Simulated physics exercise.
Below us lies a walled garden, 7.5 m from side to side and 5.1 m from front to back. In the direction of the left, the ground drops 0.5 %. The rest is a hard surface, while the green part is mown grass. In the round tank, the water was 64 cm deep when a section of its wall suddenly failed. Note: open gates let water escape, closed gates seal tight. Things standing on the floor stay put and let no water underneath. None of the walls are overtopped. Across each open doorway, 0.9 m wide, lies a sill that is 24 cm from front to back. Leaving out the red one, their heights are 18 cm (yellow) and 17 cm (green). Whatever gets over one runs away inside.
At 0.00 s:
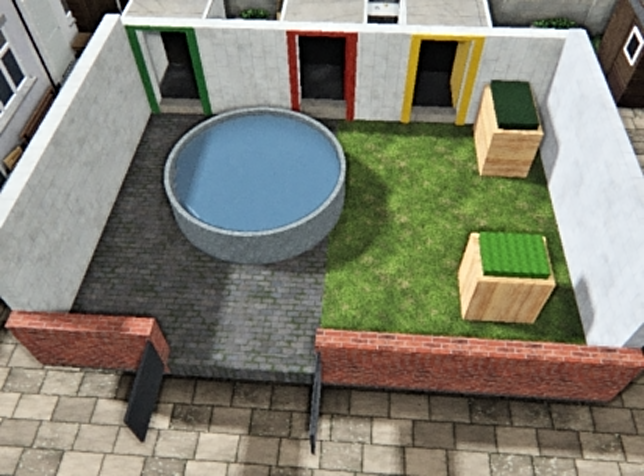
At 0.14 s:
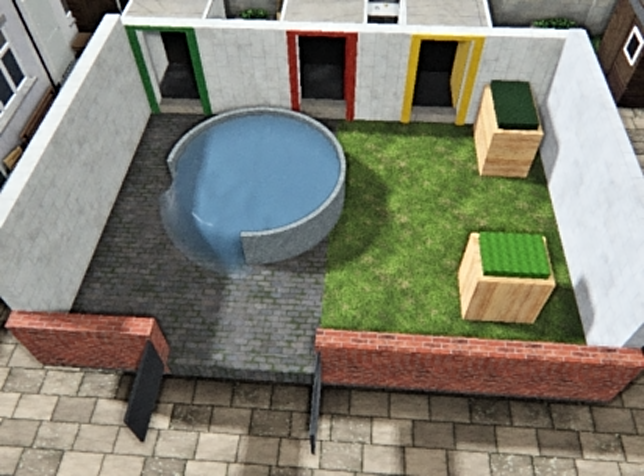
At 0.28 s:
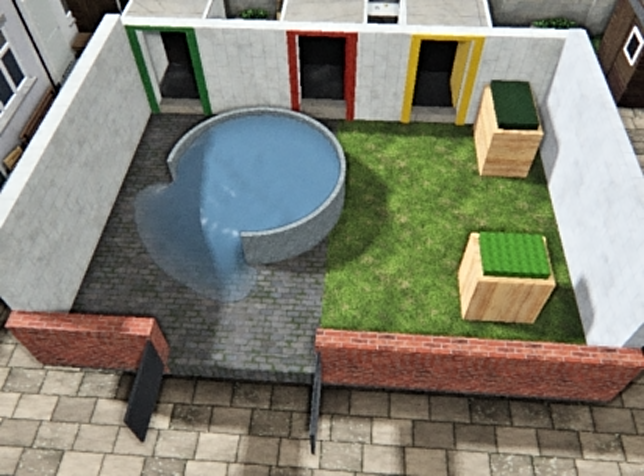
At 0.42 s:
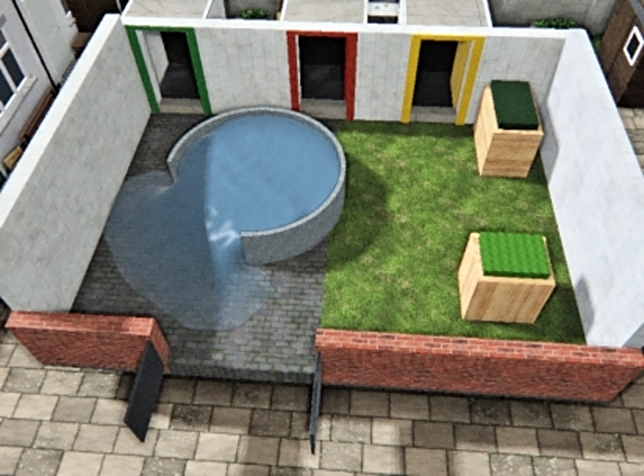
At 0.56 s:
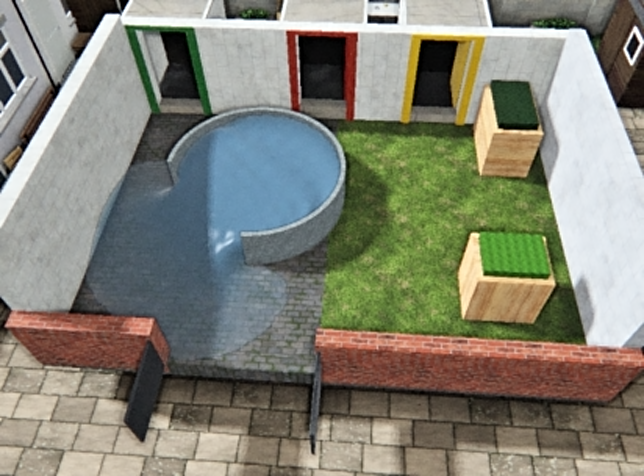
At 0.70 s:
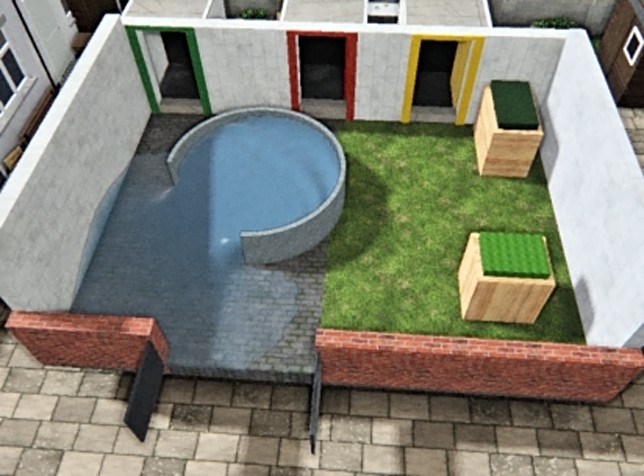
Water pouring from a round tank through a gap in its wall, spreading across grey paving to the white left wall.
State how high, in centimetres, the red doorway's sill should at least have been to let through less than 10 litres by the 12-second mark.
At least some 6.5 cm.
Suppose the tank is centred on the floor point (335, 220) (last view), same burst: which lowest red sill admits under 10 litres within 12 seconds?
Near 8.0 cm.
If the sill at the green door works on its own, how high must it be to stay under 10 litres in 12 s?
I'd raise green to close to 22 cm.
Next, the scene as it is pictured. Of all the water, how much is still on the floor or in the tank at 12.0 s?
Roughly 68 per cent of the water.
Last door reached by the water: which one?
The answer is the yellow one.
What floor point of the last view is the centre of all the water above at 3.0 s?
(199, 235).
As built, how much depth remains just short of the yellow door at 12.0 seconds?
Depth: Near 7.0 cm.
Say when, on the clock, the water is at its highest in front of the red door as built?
Around 5.0 s, give or take.
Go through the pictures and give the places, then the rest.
In the first frame, still water, 64 cm deep, in the round tank at (256, 169); the red door at (323, 75) is dry.
In the second frame, water pours out at (189, 229) and has run 0.3 m, to (232, 273); about 7 cm deep outside, 64 cm at the back.
In the third frame, the gap is at (189, 230), the front 0.7 m out at (219, 296); the back of the round tank holds 64 cm.
In the fourth frame, the front is at a hidden place, 1.3 m from the gap at (190, 231); 4.0 m2 of floor is wet, 64 cm left at the back.
In the fifth frame, the front is at a hidden place, 1.7 m from the gap at (190, 232); 5.8 m2 of floor is wet, 64 cm left at the back.
In the sixth frame, the front is at (70, 312), 2.1 m from the gap at (190, 232); 6.9 m2 of floor is wet, 63 cm left at the back; 3.2 m in a straight line remain to the red door at (323, 75).
After 1.4 s water covers 25 % of the floor, deepest (68 cm) near (63, 330); it has not reached the red door.
After 3.0 s water covers 40 % of the floor, deepest (40 cm) near (58, 341); it has not reached the red door.
After 12.0 s water covers 100 % of the floor, deepest (12 cm) near (92, 260); 5 cm at the red door, 0 litres in over its 27 cm sill.
At the red door as built, the water arrived by 3.7 s and peaked near 10 cm at 5.2 s.
With a sill of 5.5 cm, 16 litres would have come in within the 12 s; with 7.5 cm, 4 litres. So under 10 litres takes about 6.5 cm.
